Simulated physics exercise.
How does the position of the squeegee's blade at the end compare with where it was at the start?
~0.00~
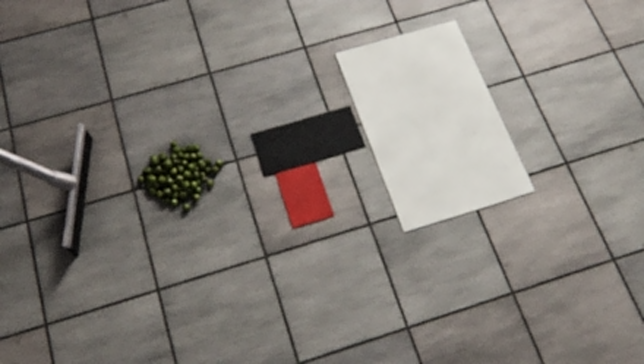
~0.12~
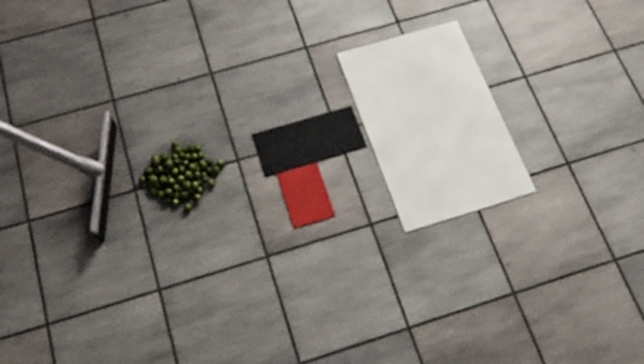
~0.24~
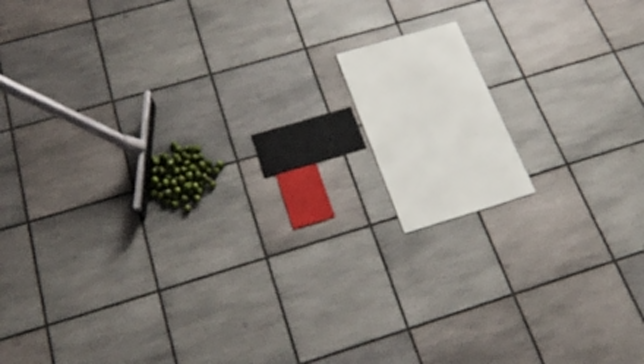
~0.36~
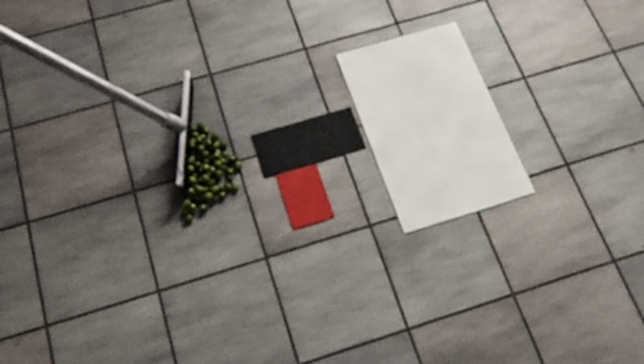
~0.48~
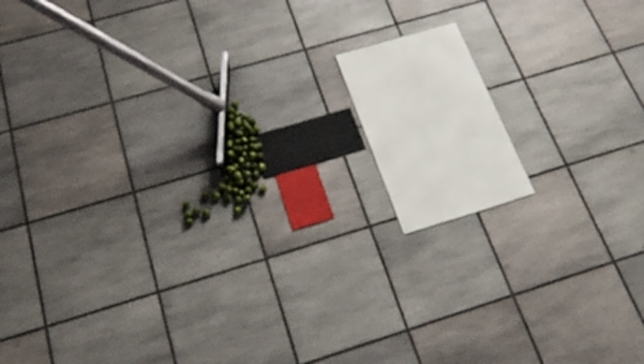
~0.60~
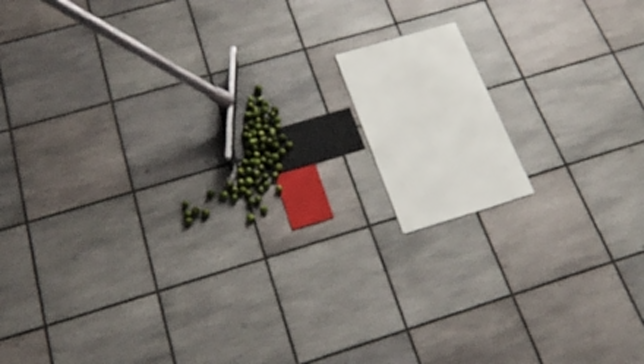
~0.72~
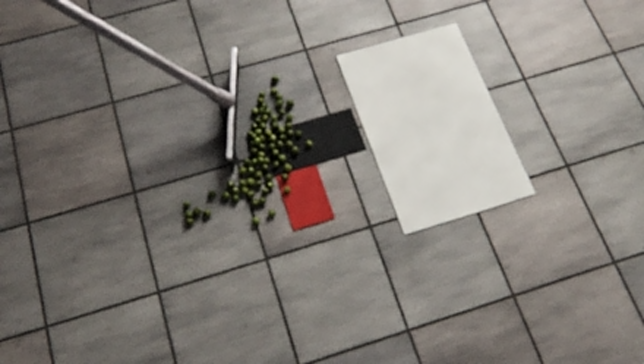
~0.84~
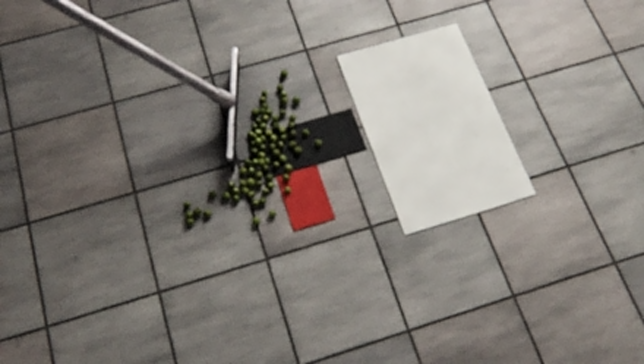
At the start the blade is at the far left, with the heap of olives off to its right. By the end it is further right and higher up, standing just to the left of the black sheet behind the spread olives.
